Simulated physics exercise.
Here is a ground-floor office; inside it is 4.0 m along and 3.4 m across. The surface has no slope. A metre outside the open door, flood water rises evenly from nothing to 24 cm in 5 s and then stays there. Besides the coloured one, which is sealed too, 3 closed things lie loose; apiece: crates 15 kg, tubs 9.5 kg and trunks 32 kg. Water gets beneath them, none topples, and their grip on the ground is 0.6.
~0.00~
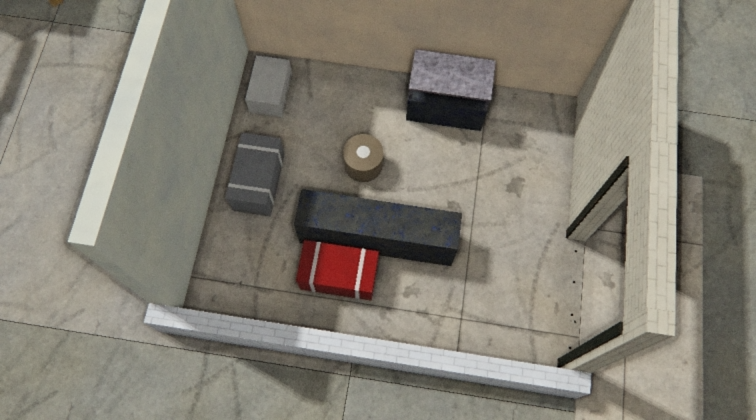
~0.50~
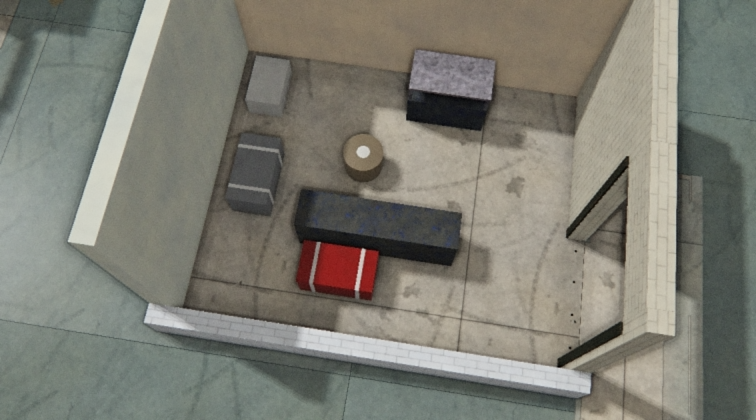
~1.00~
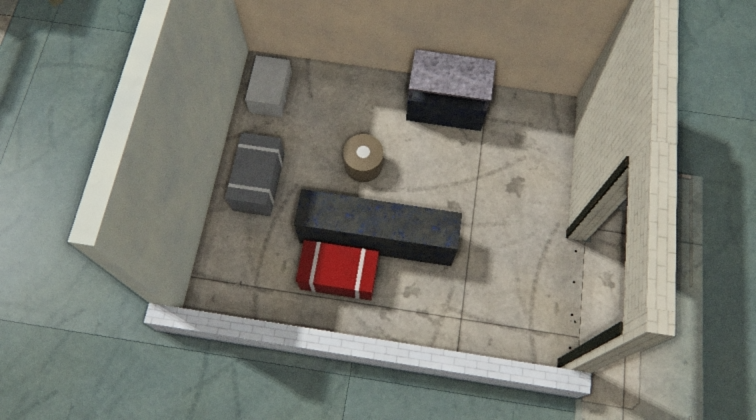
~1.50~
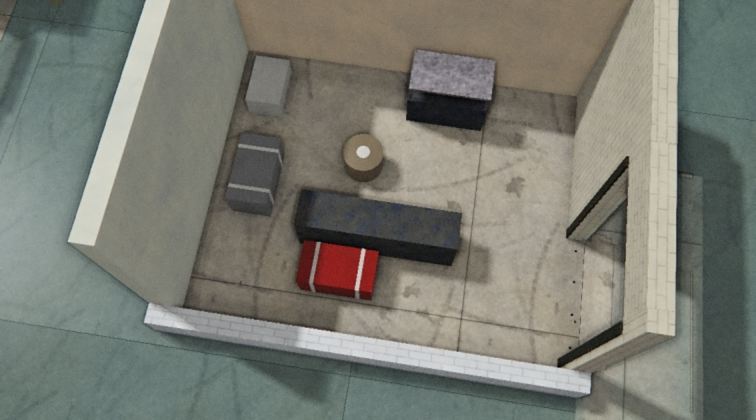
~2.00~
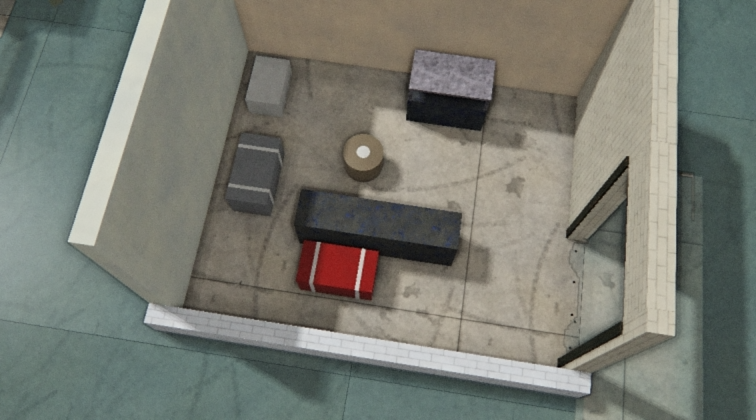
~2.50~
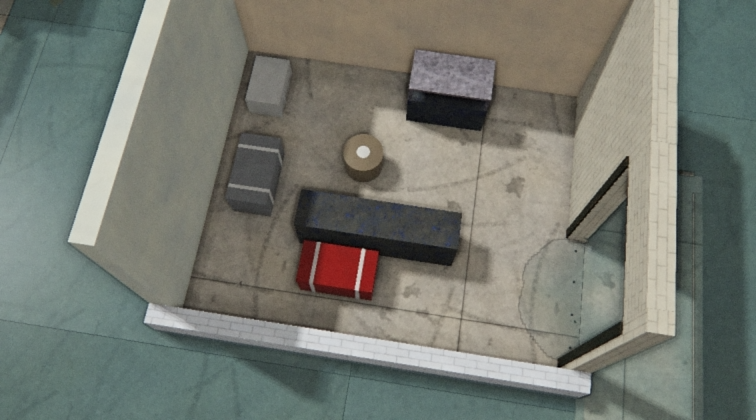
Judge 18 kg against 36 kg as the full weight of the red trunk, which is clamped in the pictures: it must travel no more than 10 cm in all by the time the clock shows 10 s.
I expect that neither load is enough.
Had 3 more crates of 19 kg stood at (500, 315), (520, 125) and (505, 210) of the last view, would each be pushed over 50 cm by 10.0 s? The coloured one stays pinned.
In turn: More, short of it, more.
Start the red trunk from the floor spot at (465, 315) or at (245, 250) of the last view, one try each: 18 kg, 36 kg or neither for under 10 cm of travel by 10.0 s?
In turn: Neither is enough; neither is enough.
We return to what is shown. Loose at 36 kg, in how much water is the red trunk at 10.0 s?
Roughly 15 cm.
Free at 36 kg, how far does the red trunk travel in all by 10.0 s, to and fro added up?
About 300 cm.
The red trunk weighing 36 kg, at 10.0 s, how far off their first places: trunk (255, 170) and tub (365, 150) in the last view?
In that order: 80 cm, 30 cm.
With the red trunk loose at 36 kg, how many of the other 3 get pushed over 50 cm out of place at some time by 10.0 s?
That makes 1.
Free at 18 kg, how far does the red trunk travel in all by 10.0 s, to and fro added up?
Some 250 cm in all.
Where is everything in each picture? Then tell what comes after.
The first picture shows the red trunk at (338, 266) rests on the ground; 0.0 m2 under water; 0 of 4 have shifted.
The second picture shows the red trunk at (338, 266), on the bottom; 0.0 m2 under water; 0 of 4 have shifted.
The third picture shows the red trunk at (338, 266) rests on the ground; 0.0 m2 under water; 0 of 4 have shifted.
The fourth picture shows the red trunk at (338, 266), on the bottom; water covers 0.0 m2; 0 of 4 have shifted.
The fifth picture shows the red trunk at (338, 266) rests on the ground; 0.0 m2 under water; 0 of 4 have shifted.
The sixth picture shows the red trunk at (338, 266), on the bottom; 0.5 m2 under water; 0 of 4 have shifted.
After 3.5 s the red trunk would be 0 cm from its start with 18 kg and 0 cm from its start with 36 kg; 0 cm of water round it then.
After 4.5 s the red trunk would be 0 cm from its start with 18 kg and 0 cm from its start with 36 kg; 4 cm of water round it then.
After 7.0 s the red trunk would be 97 cm from its start with 18 kg and 52 cm from its start with 36 kg; 9 cm of water round it then.
After 10.0 s the red trunk would be 200 cm from its start with 18 kg and 213 cm from its start with 36 kg; 15 cm of water round it then.
